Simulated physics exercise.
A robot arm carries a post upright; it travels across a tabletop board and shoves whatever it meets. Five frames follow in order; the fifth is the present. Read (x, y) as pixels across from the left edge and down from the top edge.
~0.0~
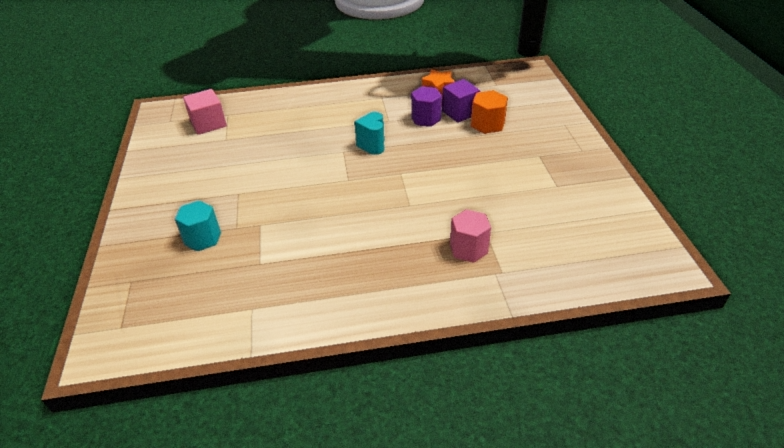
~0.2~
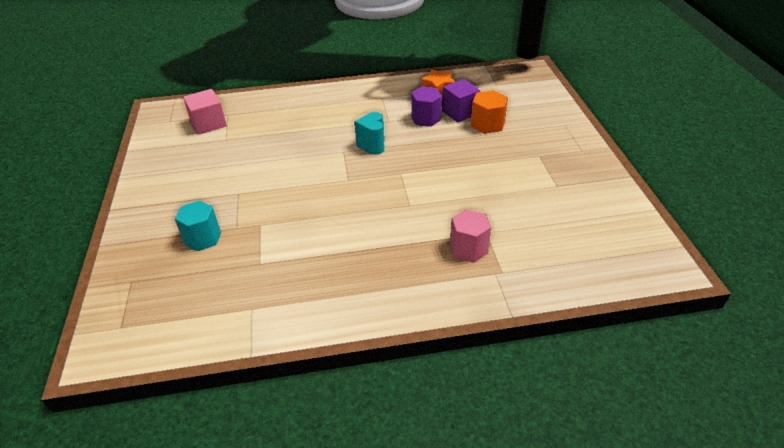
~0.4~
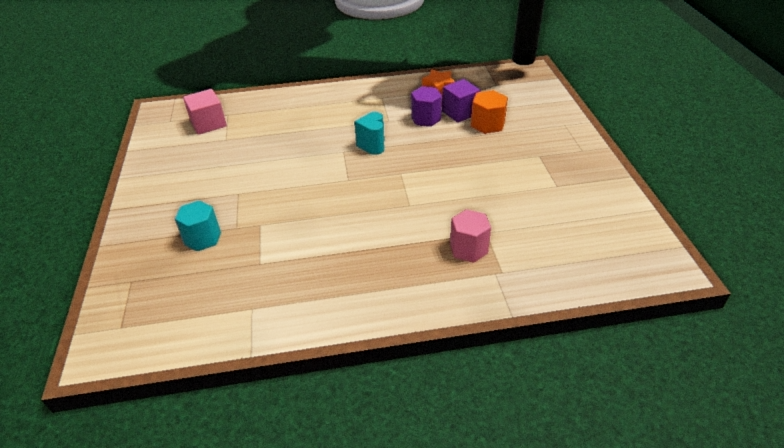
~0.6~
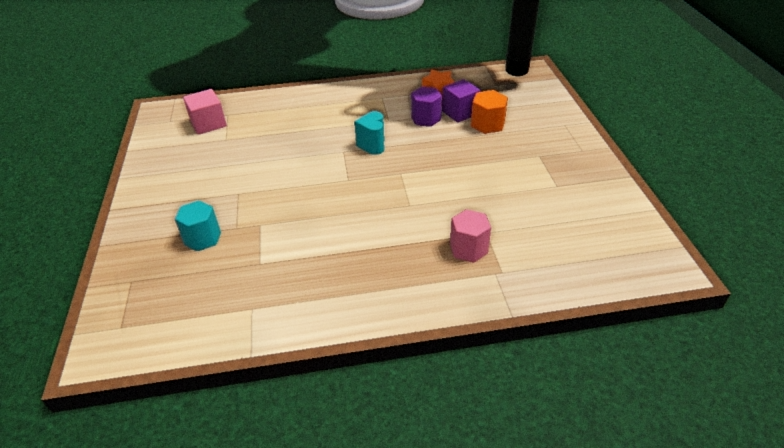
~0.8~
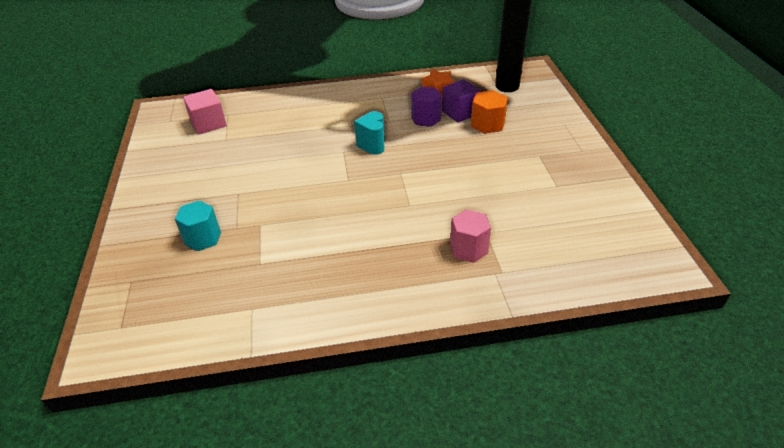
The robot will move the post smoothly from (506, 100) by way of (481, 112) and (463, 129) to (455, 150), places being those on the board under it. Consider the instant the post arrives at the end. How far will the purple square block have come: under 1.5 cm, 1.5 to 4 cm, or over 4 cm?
It is going to finish 1.5 to 4 cm from where it is now.
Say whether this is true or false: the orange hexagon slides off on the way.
True
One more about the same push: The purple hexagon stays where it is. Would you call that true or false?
The statement is false.
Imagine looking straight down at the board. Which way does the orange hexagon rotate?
Turns anticlockwise.
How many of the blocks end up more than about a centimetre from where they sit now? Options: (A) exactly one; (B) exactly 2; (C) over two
C (over two)
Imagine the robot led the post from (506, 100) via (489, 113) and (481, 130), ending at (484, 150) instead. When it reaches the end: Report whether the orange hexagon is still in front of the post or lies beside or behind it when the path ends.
Answer: Still ahead.
What follows on the original path. One third of the way, post at (482, 100); purple square block at (456, 89), turned 20° clockwise; orange hexagon at (490, 103).
Two thirds of the way, post at (464, 116); purple hexagon at (412, 94), turned 35° clockwise; purple square block at (439, 97), turned 50° clockwise; orange hexagon at (491, 113), turned 40° anticlockwise.
At the end, post at (456, 137); purple hexagon at (412, 94), turned 35° clockwise; orange star still; purple square block at (439, 97), turned 55° clockwise; orange hexagon at (492, 115), turned 55° anticlockwise.
